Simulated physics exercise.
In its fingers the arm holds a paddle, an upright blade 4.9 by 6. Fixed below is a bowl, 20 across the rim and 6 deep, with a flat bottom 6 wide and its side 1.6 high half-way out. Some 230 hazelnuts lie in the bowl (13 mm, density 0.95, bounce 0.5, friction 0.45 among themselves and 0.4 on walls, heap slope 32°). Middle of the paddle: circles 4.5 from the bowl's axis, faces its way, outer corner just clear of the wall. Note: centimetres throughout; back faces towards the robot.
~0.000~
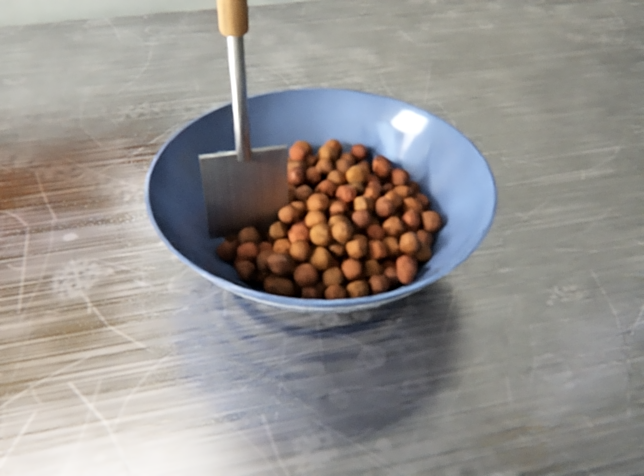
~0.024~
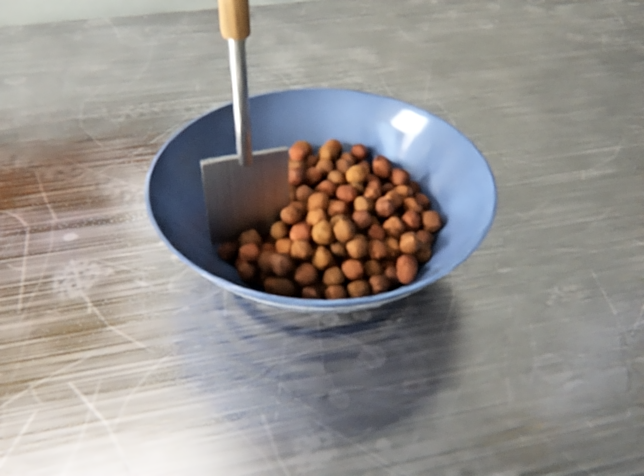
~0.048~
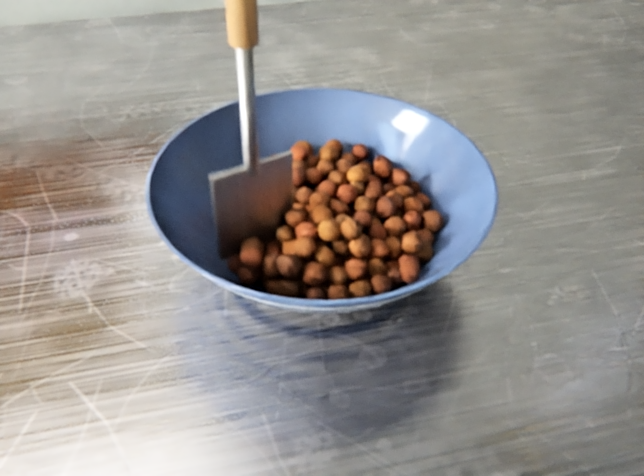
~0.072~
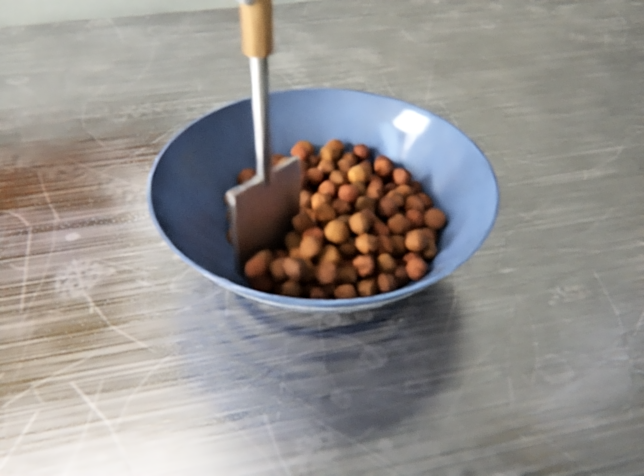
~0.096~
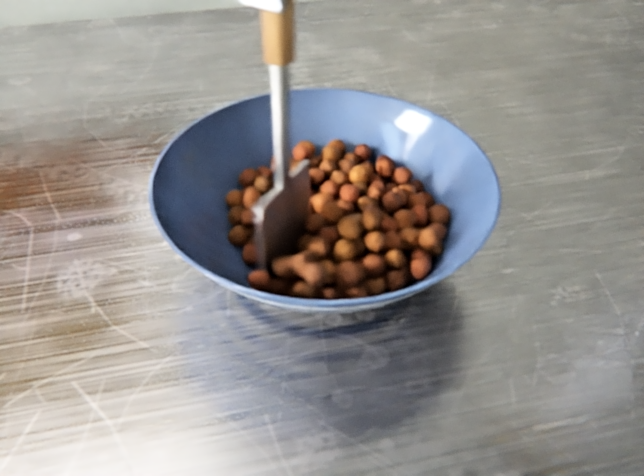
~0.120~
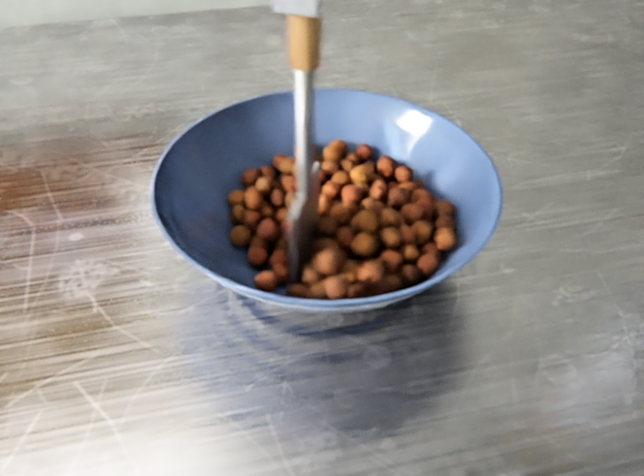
A robot arm's wooden-handled metal paddle sweeping rightward through brown hazelnuts in a blue bowl, turning its blade edge-on while pushing them.
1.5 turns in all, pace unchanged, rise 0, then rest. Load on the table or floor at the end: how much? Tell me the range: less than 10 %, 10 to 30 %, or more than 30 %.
It falls in the range 10 to 30 %.
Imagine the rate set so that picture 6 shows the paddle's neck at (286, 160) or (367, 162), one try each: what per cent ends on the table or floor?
Around 10 and 50 per cent respectively.
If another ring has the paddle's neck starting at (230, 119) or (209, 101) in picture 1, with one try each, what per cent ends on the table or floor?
25 and 5 per cent.
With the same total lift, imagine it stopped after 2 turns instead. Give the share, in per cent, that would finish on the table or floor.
About 25 per cent.
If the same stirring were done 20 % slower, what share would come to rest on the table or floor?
My guess is about 15 per cent.
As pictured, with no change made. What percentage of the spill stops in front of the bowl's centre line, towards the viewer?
About 40 per cent.
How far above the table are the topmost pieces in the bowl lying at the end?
The peak stands near 6.0 centimetres up.
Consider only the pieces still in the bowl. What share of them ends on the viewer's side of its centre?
I'd put it near 40 per cent.
After 0.42 s, 248° round, highest piece 8 above the table; 214 in the bowl, 9 on the table or floor, 7 in flight or on the tool.
After 0.73 s, 74° round, highest piece 8 above the table; 192 in the bowl, 33 on the table or floor, 5 in flight or on the tool.
After 1.08 s, 180° round, highest piece 6 above the table; 182 in the bowl, 48 on the table or floor.
After 1.78 s, 180° round, highest piece 6 above the table; 182 in the bowl, 48 on the table or floor.
At rest, 182 in the bowl, 48 on the table or floor. That is 21 % on the table or floor.
